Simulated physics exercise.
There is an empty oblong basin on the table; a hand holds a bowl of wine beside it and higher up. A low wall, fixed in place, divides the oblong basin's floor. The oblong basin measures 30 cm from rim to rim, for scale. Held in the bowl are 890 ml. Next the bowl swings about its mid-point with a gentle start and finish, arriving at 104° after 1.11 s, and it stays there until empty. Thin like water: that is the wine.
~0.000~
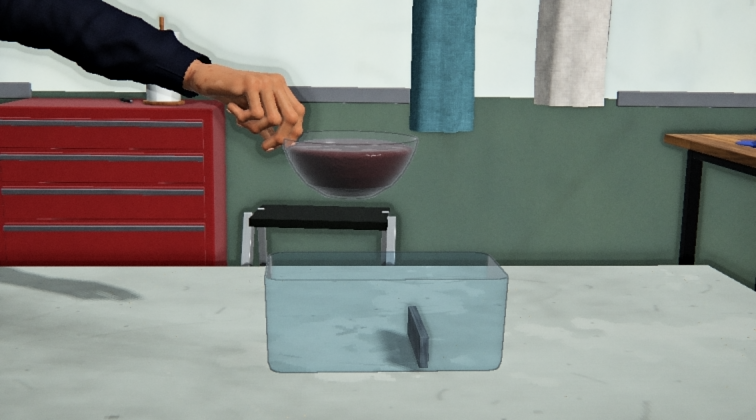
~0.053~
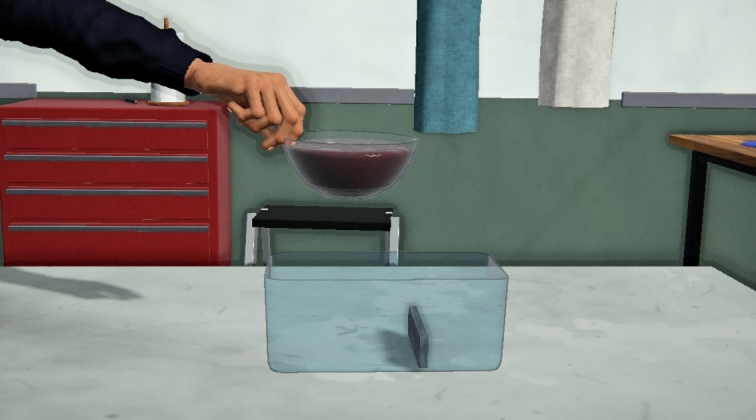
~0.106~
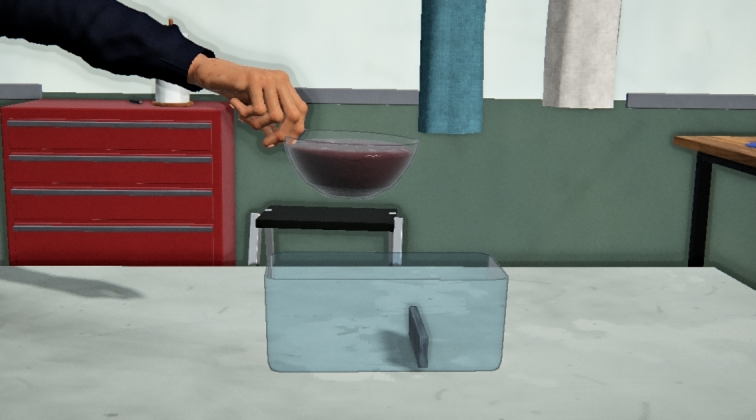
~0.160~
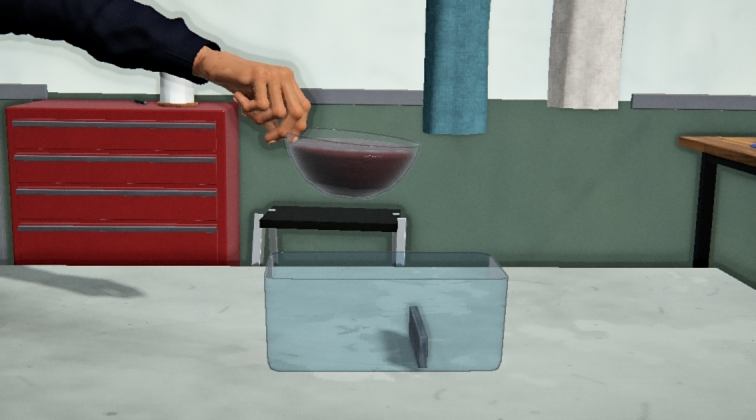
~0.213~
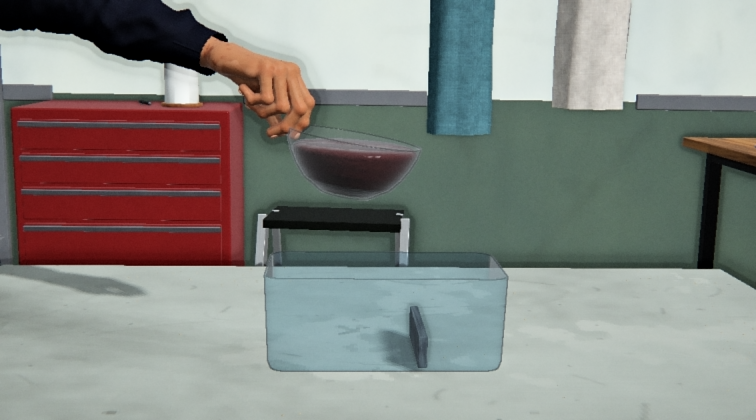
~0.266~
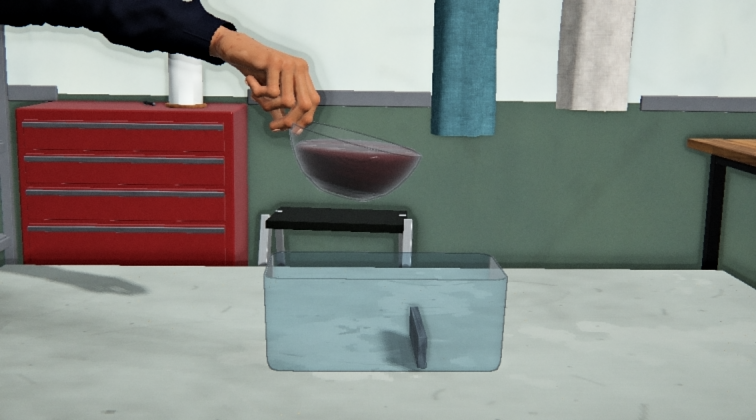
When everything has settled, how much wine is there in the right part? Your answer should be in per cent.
61 out of 100.
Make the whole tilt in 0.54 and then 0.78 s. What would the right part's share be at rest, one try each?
Around 60 per cent first, around 60 per cent next.
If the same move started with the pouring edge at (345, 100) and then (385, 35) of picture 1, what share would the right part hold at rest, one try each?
I'd expect close to 30 per cent and then close to 60 per cent.
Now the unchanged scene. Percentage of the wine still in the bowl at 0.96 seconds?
Around 0 in a hundred is still there.
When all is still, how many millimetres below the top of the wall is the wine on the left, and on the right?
Left side: Around 30 mm. Right side: Around 0 mm.
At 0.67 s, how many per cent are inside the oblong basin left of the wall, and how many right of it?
Left: Around 0. Right: Around 34.
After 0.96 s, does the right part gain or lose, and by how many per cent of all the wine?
It goes lower by about 10 %.
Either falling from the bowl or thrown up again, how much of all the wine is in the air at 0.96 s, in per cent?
I'd put it at about 3 per cent of the liquid.
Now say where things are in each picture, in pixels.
In the first picture, it leans 0°; its right rim is at (417, 139); the wine meets the walls at (285, 145) and (413, 147); the oblong basin's rim runs from (267, 267) to (498, 266); the wall's top is at (418, 322).
In the second picture, it leans 1°; its right rim is at (417, 140); the wine meets the walls at (286, 145) and (413, 146).
In the third picture, it leans 2°; its right rim is at (418, 142); the wine meets the walls at (287, 144) and (413, 148).
In the fourth picture, it leans 5°; its right rim is at (419, 146); the wine meets the walls at (290, 143) and (415, 149).
In the fifth picture, it leans 9°; its right rim is at (421, 150); the wine meets the walls at (292, 142) and (418, 151).
In the sixth picture, it leans 14°; its right rim is at (421, 157); the wine meets the walls at (295, 144) and (420, 153).
By 0.67 s the tilt is 68° and 32 per cent is still to pour, 0 is left of the wall and 33 right of it.
By 0.96 s the tilt is 100° and 0 per cent is still to pour, 26 is left of the wall and 70 right of it.
By 1.27 s the tilt is 104° and 0 per cent is still to pour, 35 is left of the wall and 64 right of it.
By 1.61 s the tilt is 104° and 0 per cent is still to pour, 38 is left of the wall and 61 right of it.
At rest 38 per cent lies left of the wall, 61 right of it and 1 outside.
